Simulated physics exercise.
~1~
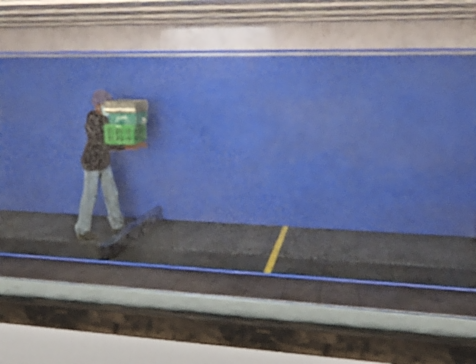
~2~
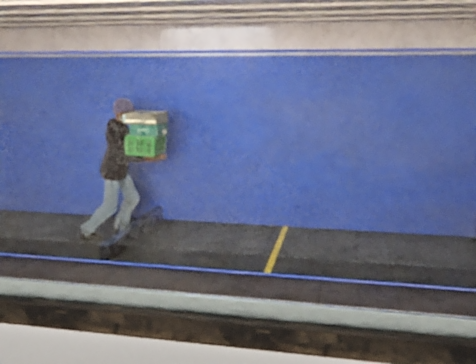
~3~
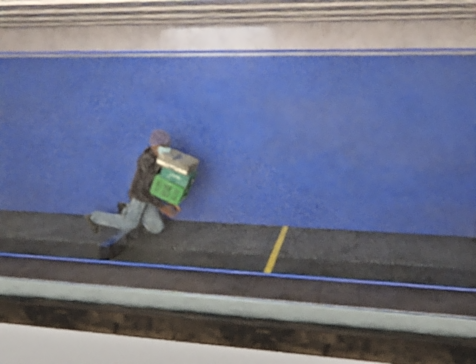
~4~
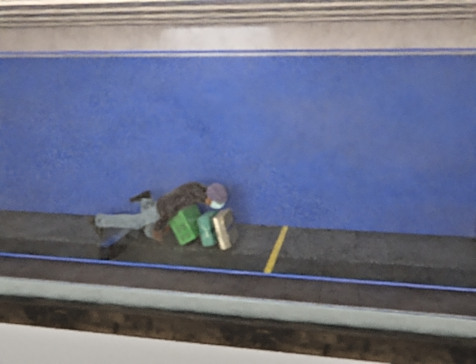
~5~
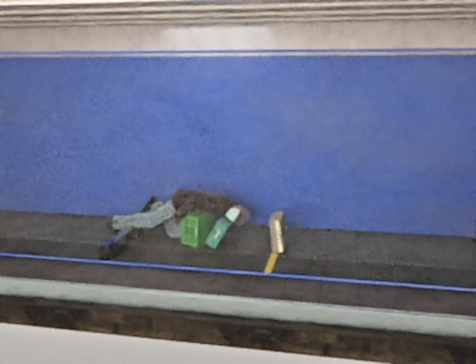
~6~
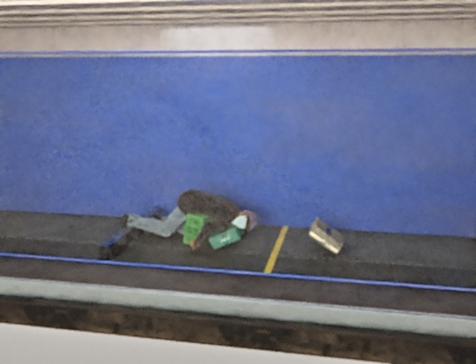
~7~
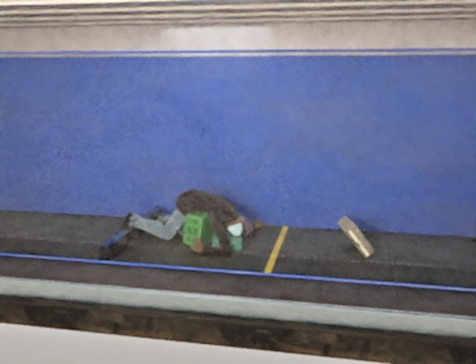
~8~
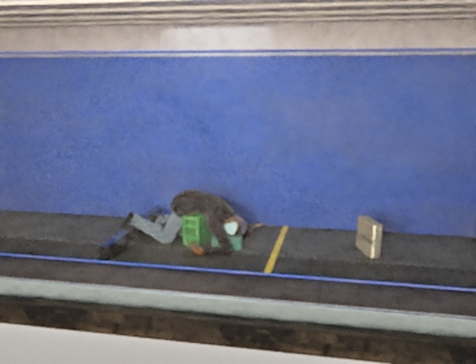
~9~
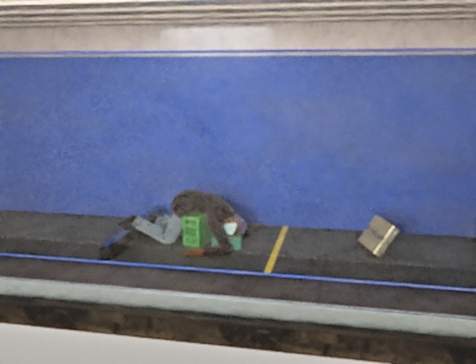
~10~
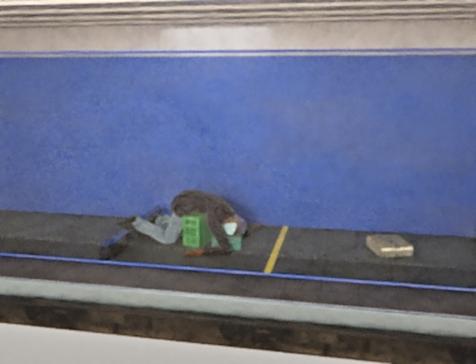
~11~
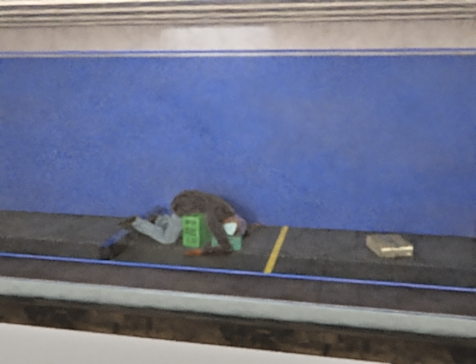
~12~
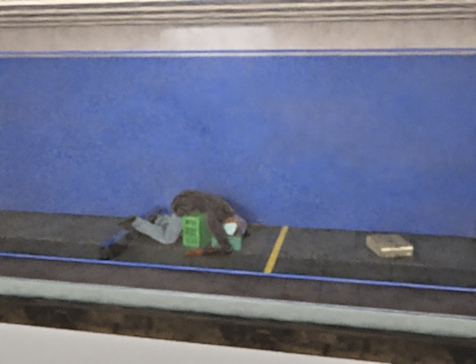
Courier carrying stacked boxes pitching forward to the right and collapsing over two green ones, the third tumbling past a yellow line.
